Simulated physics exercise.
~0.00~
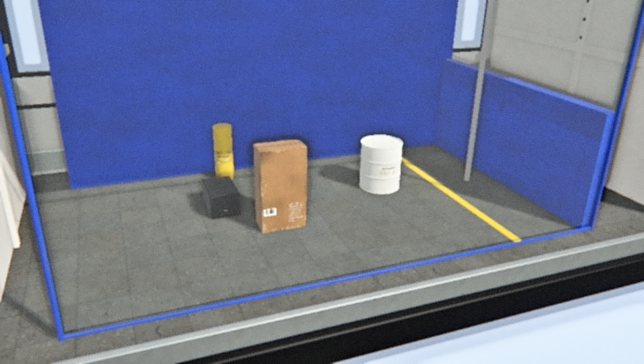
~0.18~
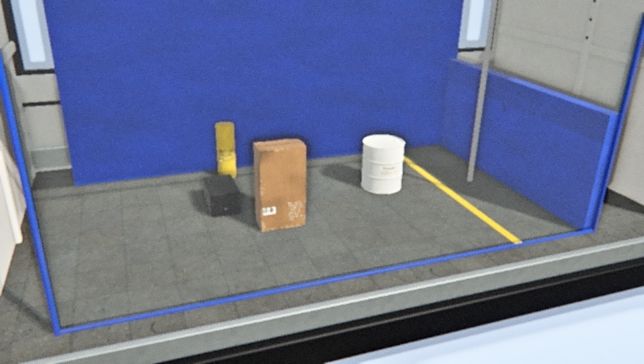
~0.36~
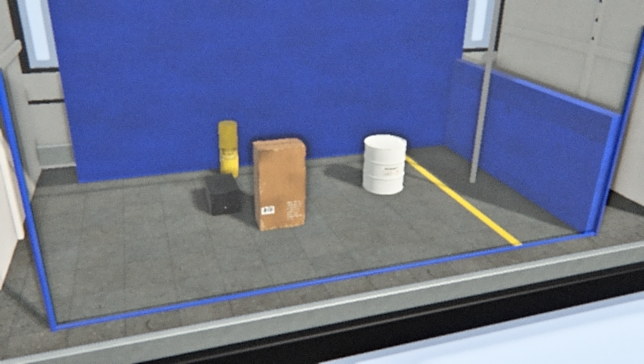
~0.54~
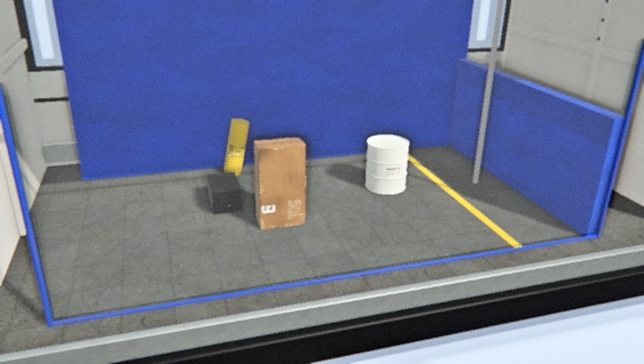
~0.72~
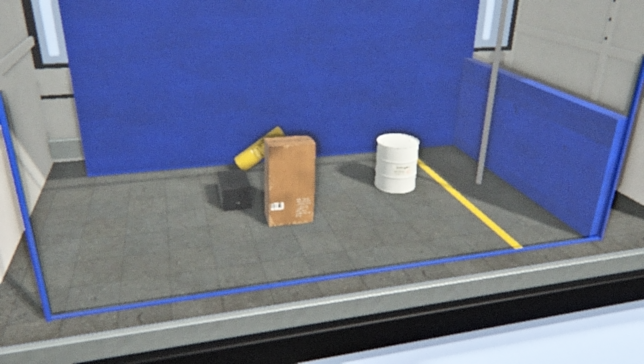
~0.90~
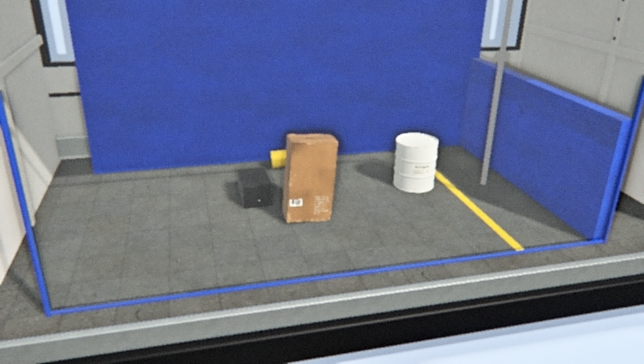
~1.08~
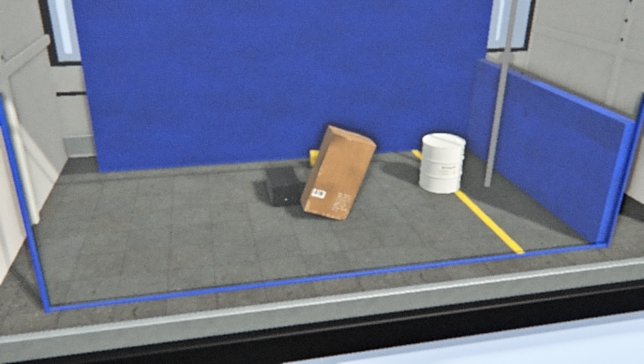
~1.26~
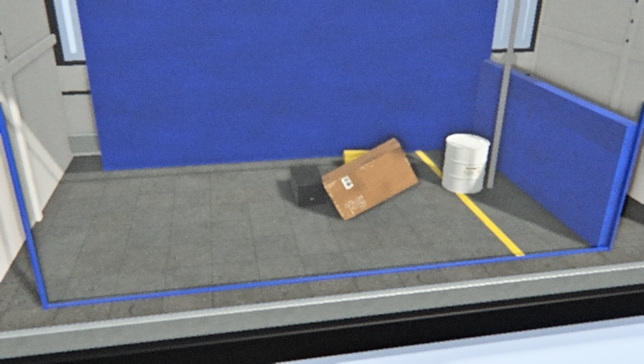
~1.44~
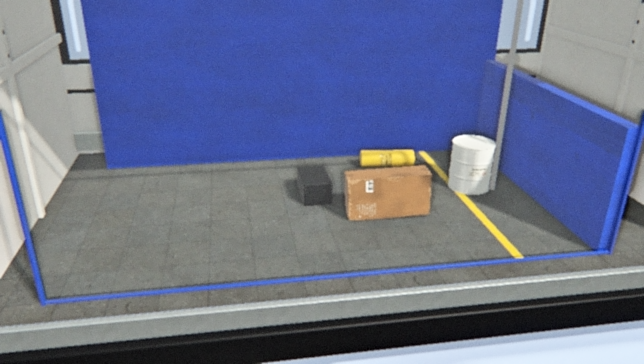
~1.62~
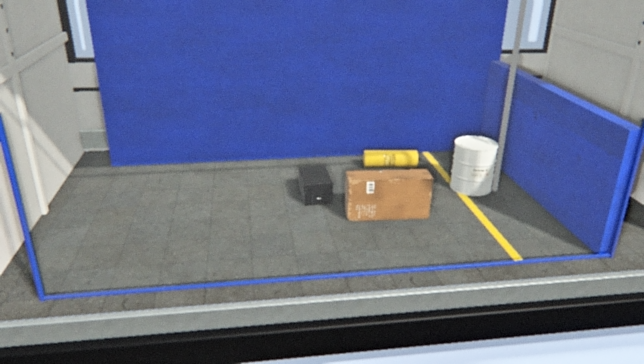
In a blue-walled bay with a grey floor, a yellow roll toppled and everything slid right, then a tall brown box tipped onto its side; the white drum stayed upright and crossed the yellow line, while the roll, box and black toolbox stopped short.
